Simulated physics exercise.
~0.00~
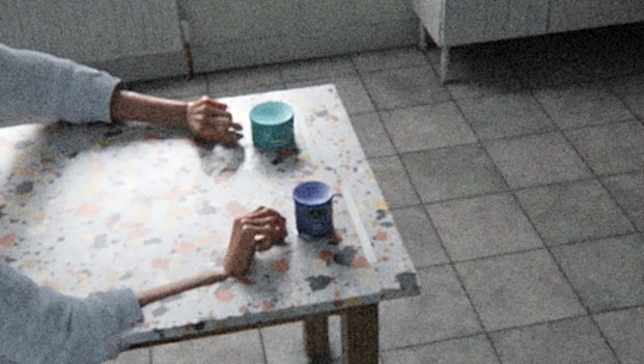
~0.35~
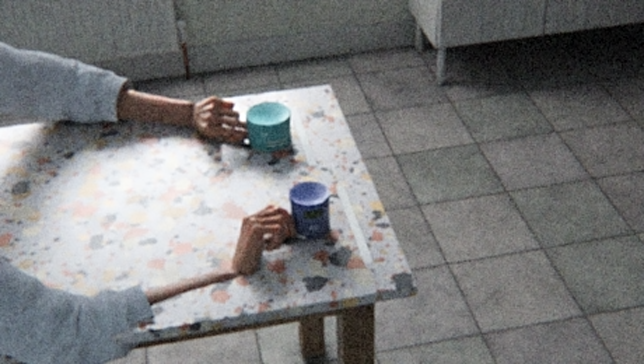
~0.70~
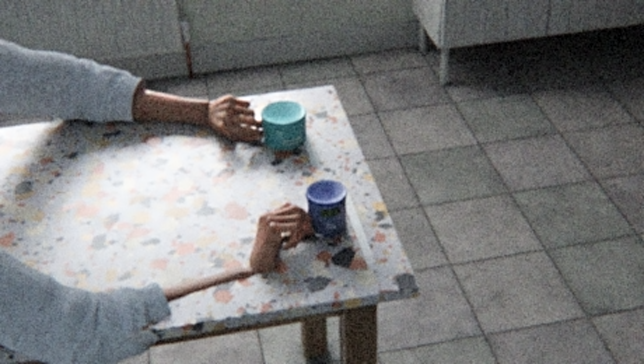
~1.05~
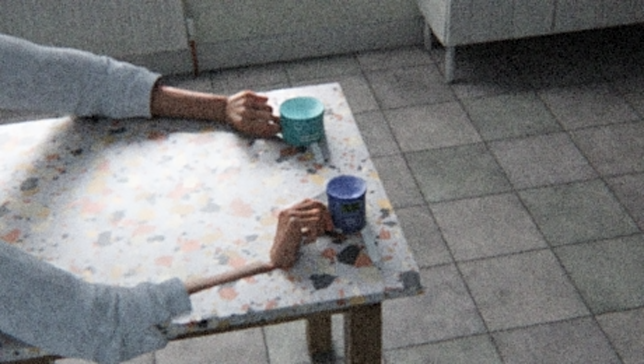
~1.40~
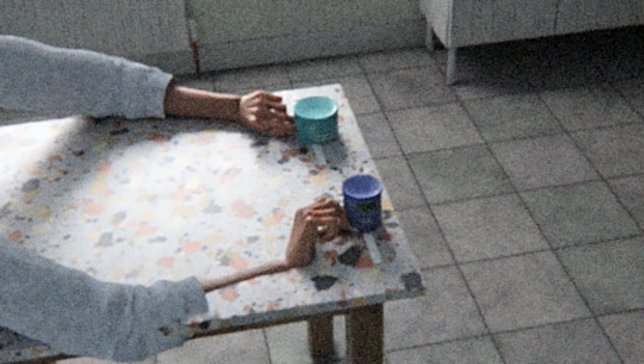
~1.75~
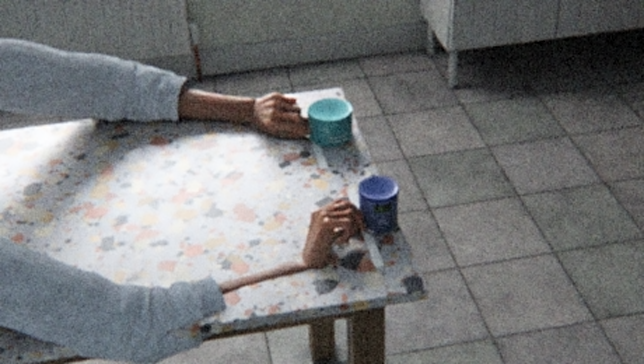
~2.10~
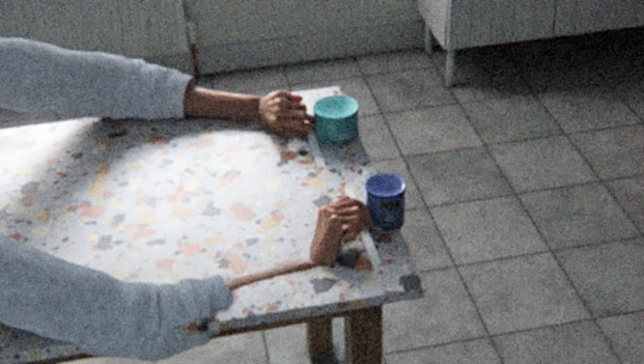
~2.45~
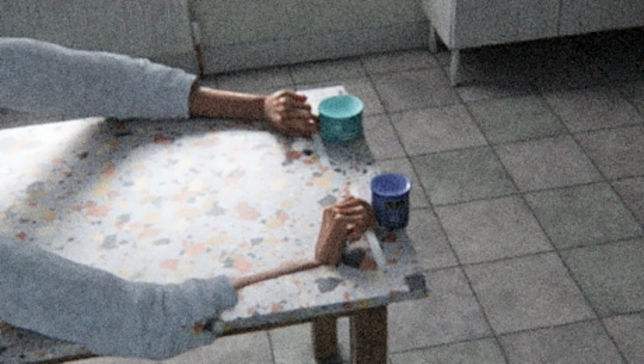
Two arms in pale blue-grey sleeves reach in from the left over a speckled terrazzo table with wooden legs, seen from above at a slight angle in a room with grey floor tiles and a pale cabinet behind. One hand rests by a turquoise tub on the far side, the other by a blue tin nearer the viewer. After a brief pause, both hands slowly push the containers right, toward the table's end. They slide steadily together over pale strips of tape, then slow down. Finally, both stand upright on the tabletop close to the edge, the hands still beside them.
